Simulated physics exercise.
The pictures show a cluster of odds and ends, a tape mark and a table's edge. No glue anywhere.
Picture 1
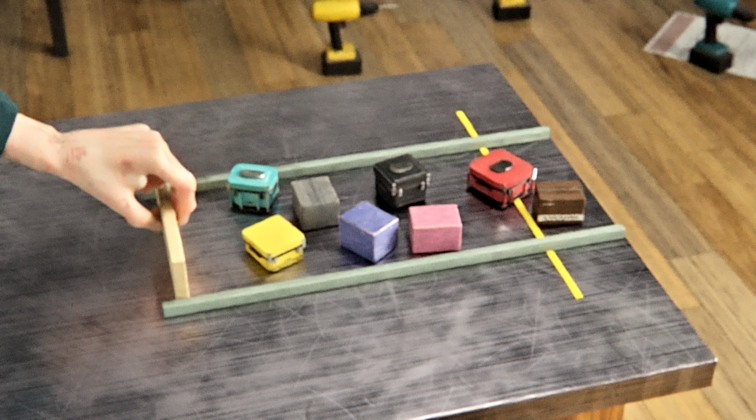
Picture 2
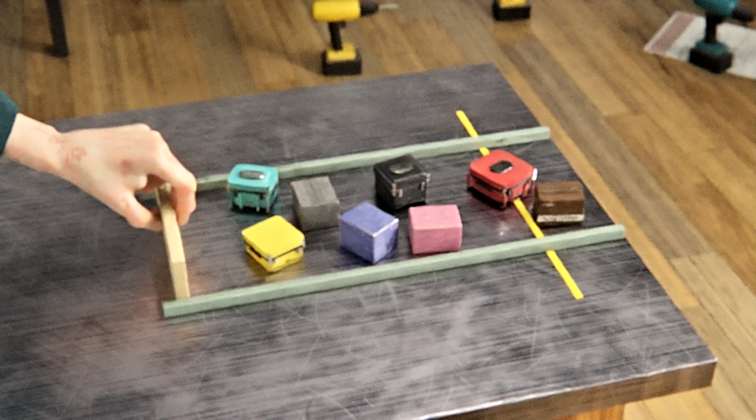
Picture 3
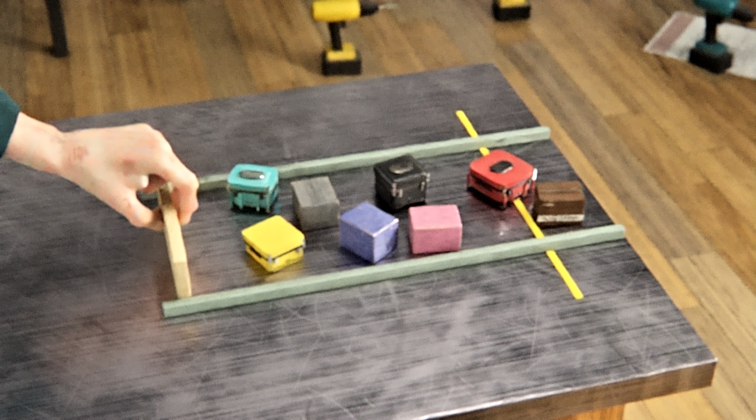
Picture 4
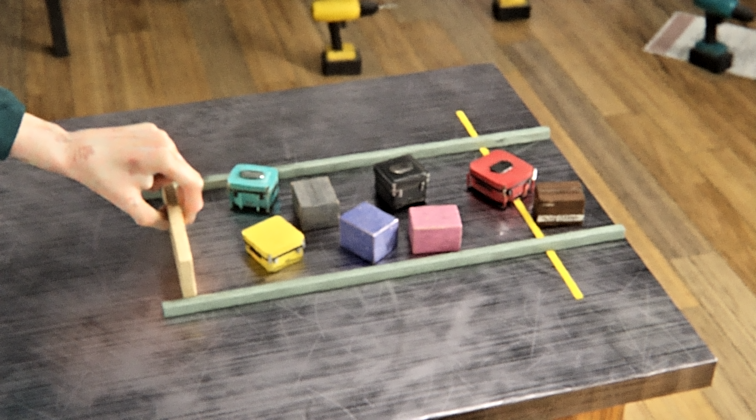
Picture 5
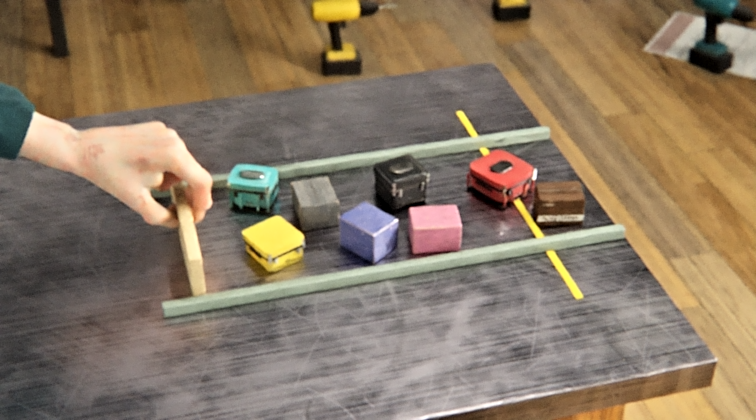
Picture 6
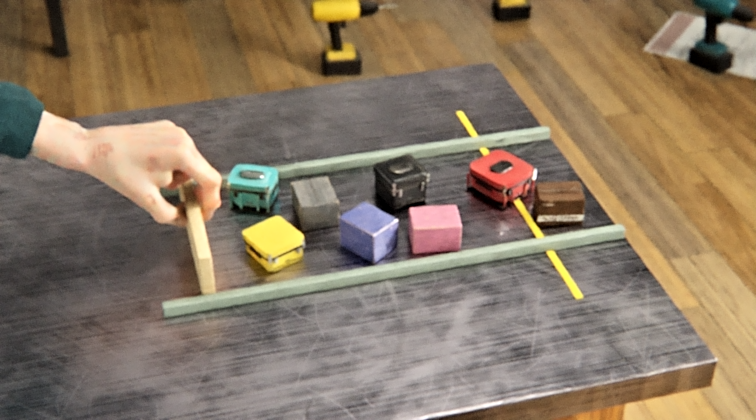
On a dark tabletop, a hand slides a wooden board right toward colourful boxes that stay still.
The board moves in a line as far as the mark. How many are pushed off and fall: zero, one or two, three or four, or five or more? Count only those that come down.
Outcome: The number that fall off is three or four.
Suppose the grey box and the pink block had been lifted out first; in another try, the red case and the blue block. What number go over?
First 1, then 1.
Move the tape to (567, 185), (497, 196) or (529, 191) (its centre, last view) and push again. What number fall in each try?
In that order 5, 3 and 3.
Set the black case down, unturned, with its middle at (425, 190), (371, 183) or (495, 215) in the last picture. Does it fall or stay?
In turn it is kept; survives; goes over.
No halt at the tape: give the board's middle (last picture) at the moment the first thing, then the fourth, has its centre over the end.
At (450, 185) for the first, at (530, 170) for the fourth.
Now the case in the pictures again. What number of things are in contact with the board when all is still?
In contact: 3.
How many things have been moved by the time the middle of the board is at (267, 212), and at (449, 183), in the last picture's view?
First 3, then 8.
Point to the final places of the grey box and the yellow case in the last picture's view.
Near (521, 168) and (547, 205).
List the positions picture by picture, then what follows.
Brown box (559, 203); red case (501, 178); pink block (435, 229); board (169, 227); tape (512, 194), in the first frame.
Red case (501, 178); turquoise case (254, 188), in the second frame.
Pink block (435, 229); board (171, 227), in the third frame.
Brown box (559, 203); yellow case (274, 245), in the fourth frame.
Red case (501, 178); black case (401, 182), in the fifth frame.
Brown box (559, 203); red case (501, 178); pink block (435, 229); board (194, 223); tape (512, 194), in the sixth frame.
Soon after, none off yet; brown box at rest near (559, 203); red case at rest near (501, 178); pink block moving near (447, 227).
In the end, the number that fall off is three or four; gone, pink block, red case and brown box.
